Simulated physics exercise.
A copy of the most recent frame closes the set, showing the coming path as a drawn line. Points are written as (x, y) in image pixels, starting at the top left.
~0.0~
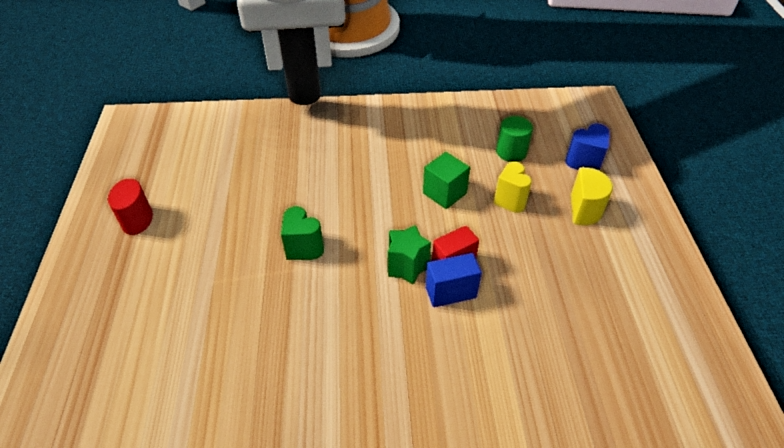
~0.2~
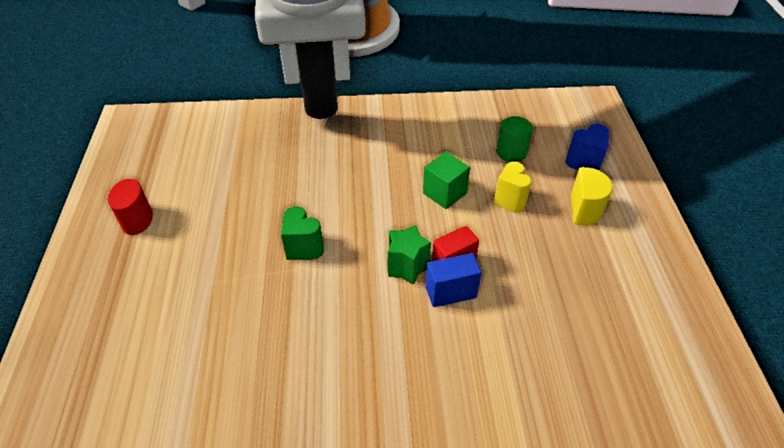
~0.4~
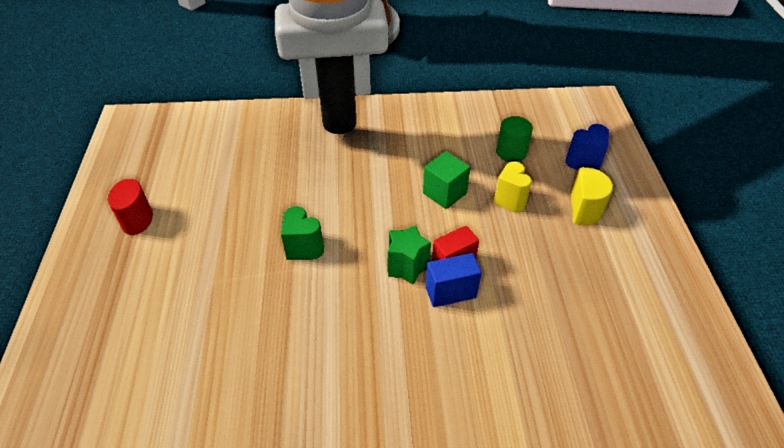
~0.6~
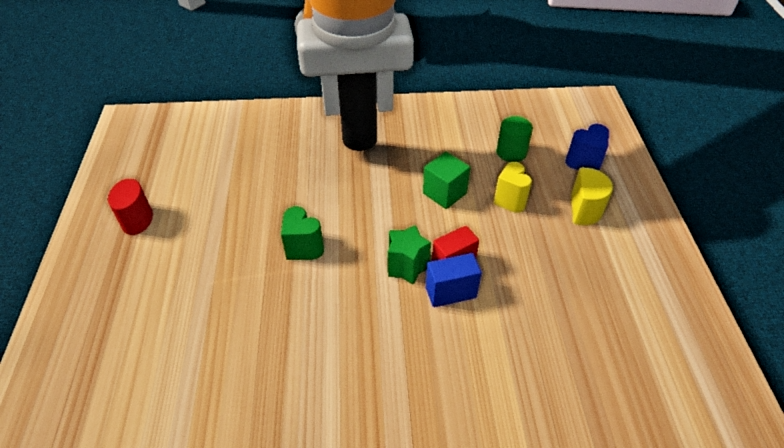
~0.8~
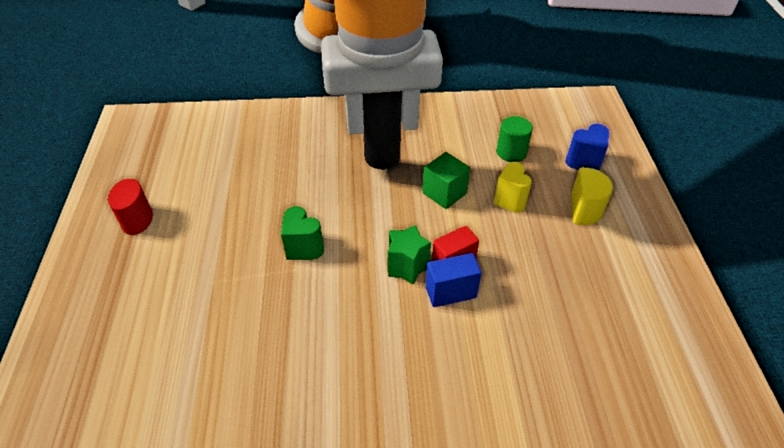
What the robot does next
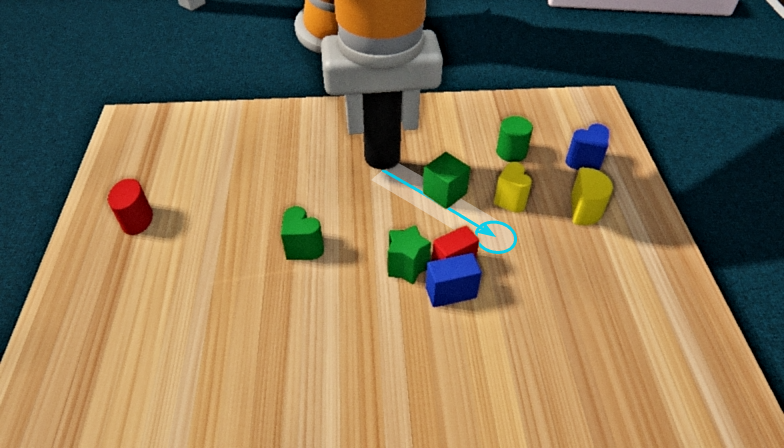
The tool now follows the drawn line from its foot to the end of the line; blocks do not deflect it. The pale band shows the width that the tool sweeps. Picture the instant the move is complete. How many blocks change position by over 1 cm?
Displaced: Two.
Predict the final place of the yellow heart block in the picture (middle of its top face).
It comes to (538, 169).
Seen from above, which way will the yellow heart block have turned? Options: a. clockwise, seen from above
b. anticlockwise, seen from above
I'll go with b - anticlockwise, seen from above.
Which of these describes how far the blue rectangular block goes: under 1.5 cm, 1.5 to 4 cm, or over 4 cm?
Verdict: Less than 1.5 cm.
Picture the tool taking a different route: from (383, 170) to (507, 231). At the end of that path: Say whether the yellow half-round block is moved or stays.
It stays put.
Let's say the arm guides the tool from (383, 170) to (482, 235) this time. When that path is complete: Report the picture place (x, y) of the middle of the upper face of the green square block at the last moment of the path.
The centre of its top will be at (489, 175).
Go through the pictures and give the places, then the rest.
Lower end of the tool at (305, 96), tops of blocks, green square block at (448, 166), blue rectangular block at (455, 267), red rectangular block at (457, 240), yellow heart block at (516, 174), in the first frame.
Tool at (321, 109), blocks as before, in the second frame.
Tool at (340, 124), blocks as before, in the third frame.
Tool at (360, 140), blocks as before, in the fourth frame.
Tool at (383, 158), green square block at (448, 166), blue rectangular block at (455, 267), red rectangular block at (457, 240), yellow heart block at (516, 174), in the fifth frame.
The drawn path runs in a line from (383, 170) to (496, 237).
On the path given first. One third of the way, tool at (419, 178); green square block at (458, 168), turned 20° anticlockwise.
Two thirds of the way, tool at (458, 201); green square block at (494, 178), turned 75° anticlockwise; yellow heart block at (529, 172), turned 15° anticlockwise.
At the end, tool at (498, 225); green square block at (508, 181), turned 95° anticlockwise; blue rectangular block not moved; red rectangular block not moved; yellow heart block at (538, 169), turned 30° anticlockwise.
